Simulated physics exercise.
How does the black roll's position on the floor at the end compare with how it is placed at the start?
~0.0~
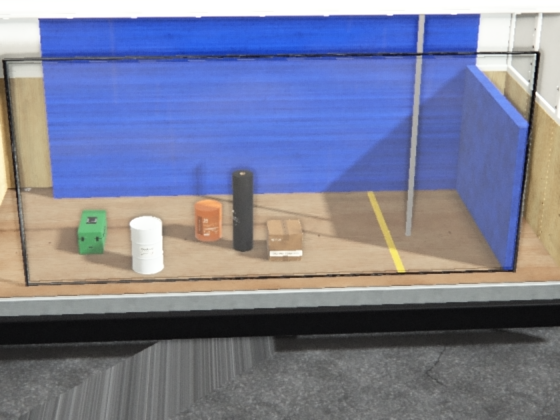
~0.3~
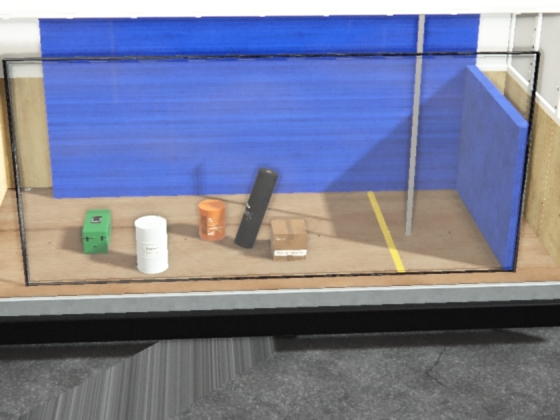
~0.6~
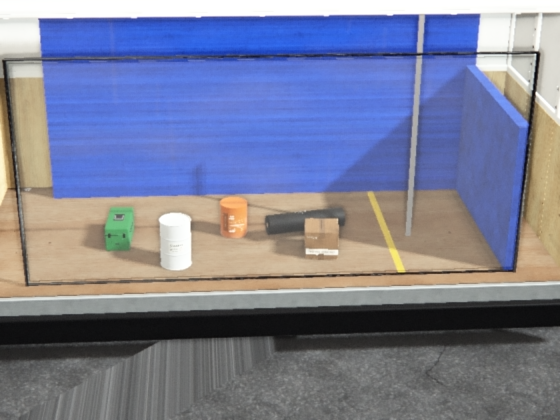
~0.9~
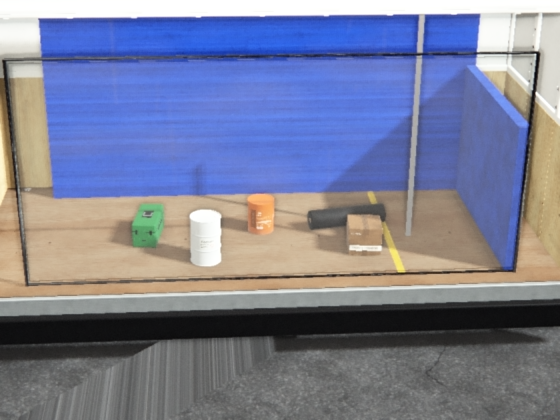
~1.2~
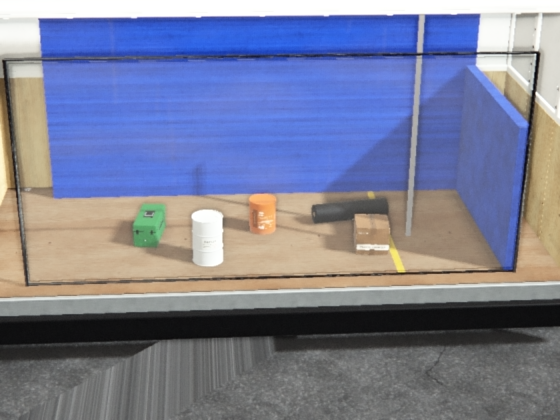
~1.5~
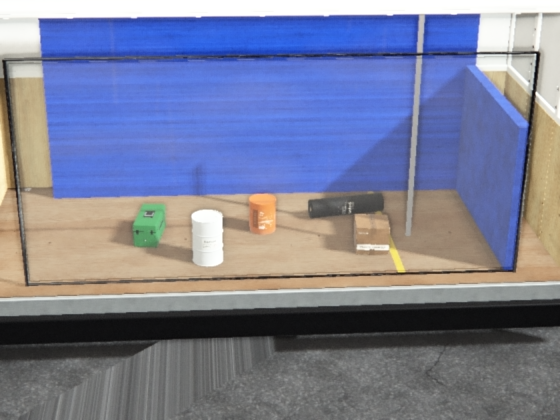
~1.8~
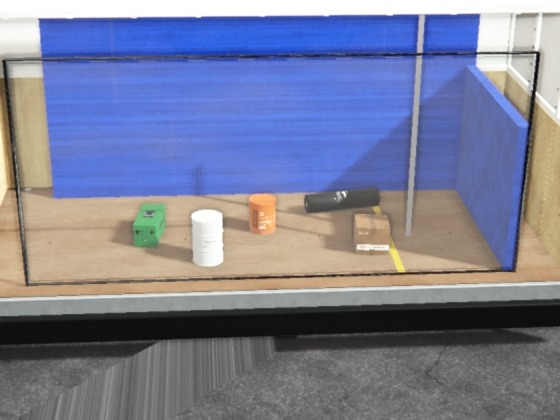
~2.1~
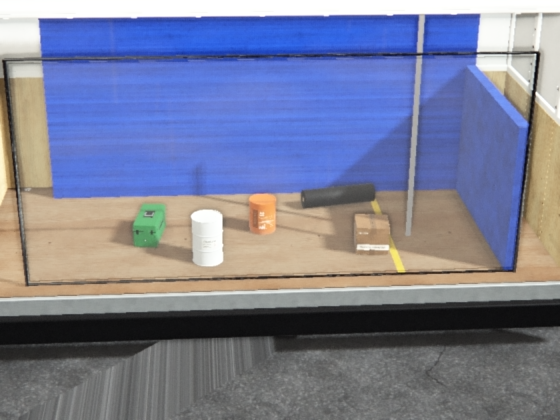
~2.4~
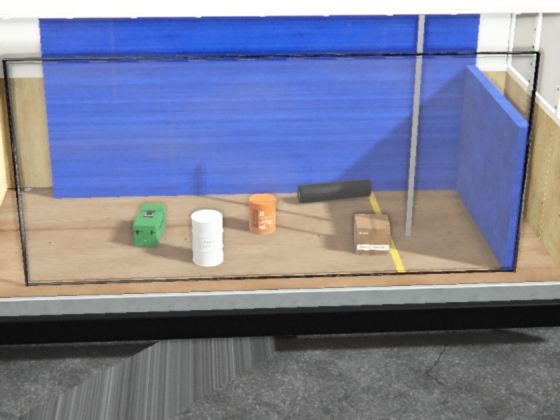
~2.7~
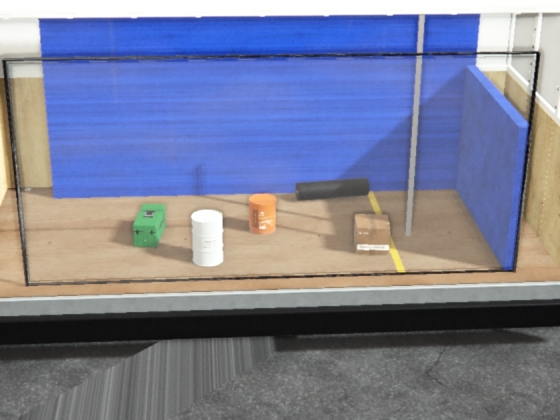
At the start the black roll stands upright on the floor, and by the end it is lying on its side.
